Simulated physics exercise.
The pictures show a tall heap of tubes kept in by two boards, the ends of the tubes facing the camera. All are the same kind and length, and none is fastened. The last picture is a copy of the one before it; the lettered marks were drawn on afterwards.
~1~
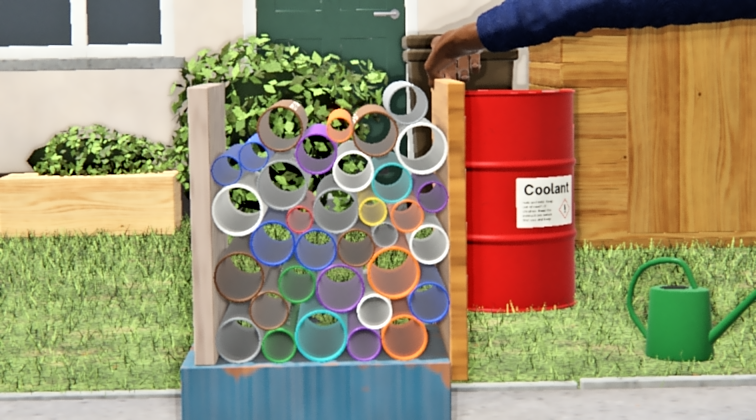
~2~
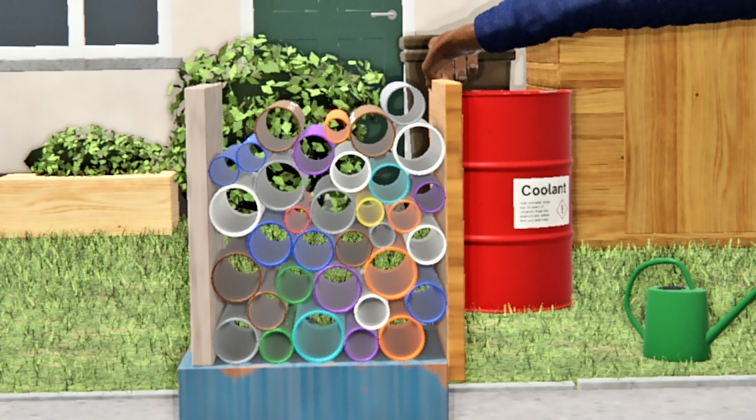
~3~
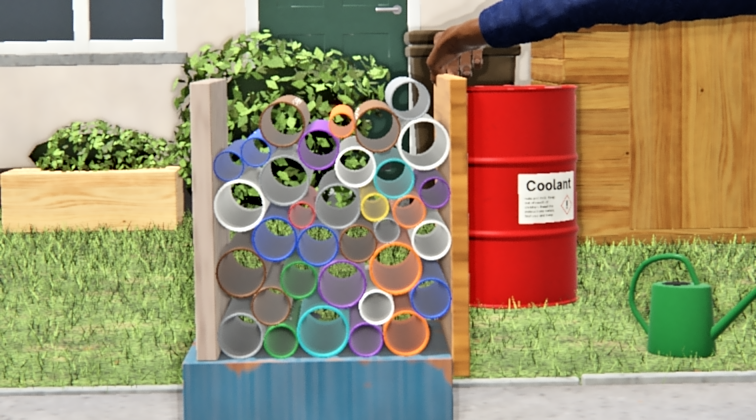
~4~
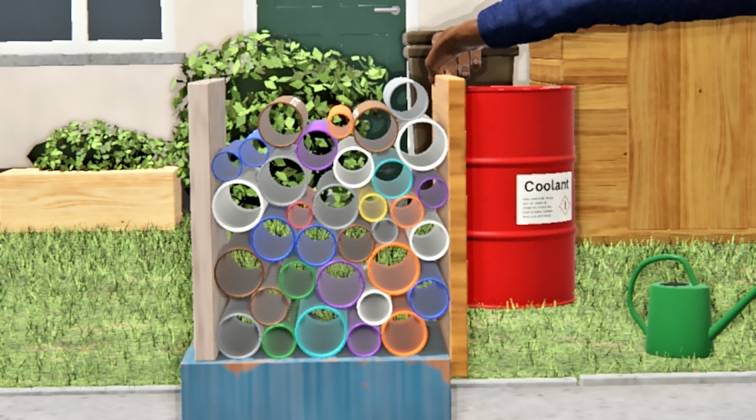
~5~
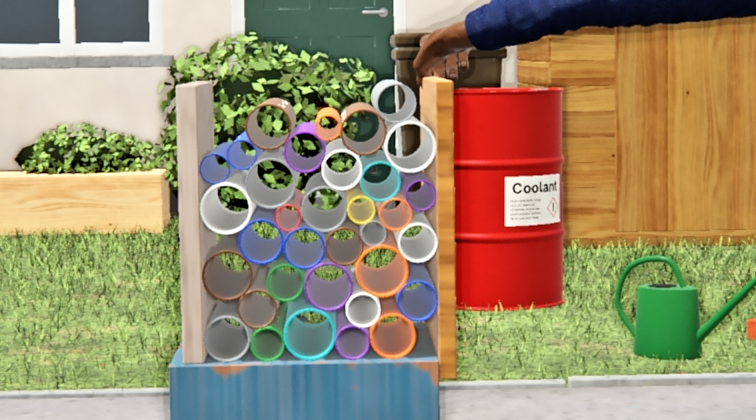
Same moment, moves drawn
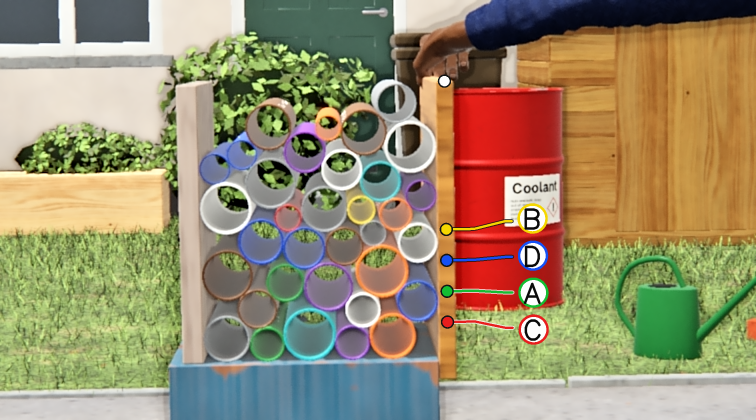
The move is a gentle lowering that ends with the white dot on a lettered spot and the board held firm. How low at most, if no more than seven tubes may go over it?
Stop at D.
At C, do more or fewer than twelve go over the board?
More than twelve.
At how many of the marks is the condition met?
The number is two.
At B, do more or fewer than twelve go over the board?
Fewer than twelve.
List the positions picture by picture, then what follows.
A blue tube (253, 156); side board (448, 218); a grey tube (238, 341), in the first frame.
A grey tube (236, 341); a blue tube (427, 303), in the second frame.
A green tube (299, 280); a blue tube (318, 246), in the third frame.
A purple tube (433, 193); a white tube (422, 145), in the fourth frame.
A blue tube (242, 155); side board (437, 217); a grey tube (227, 339), in the fifth frame.
On the marked copy, A at (447, 291); B at (446, 230); C at (447, 322); D at (447, 261); the white dot at (444, 81).
Following D. Soon after the start, top of the board (437, 157).
Later, top of the board (438, 243).
In the end, top of the board (438, 260), six out over the board.
As for the rest, A more than seven out over the board; B about four out over the board; C more than seven out over the board.
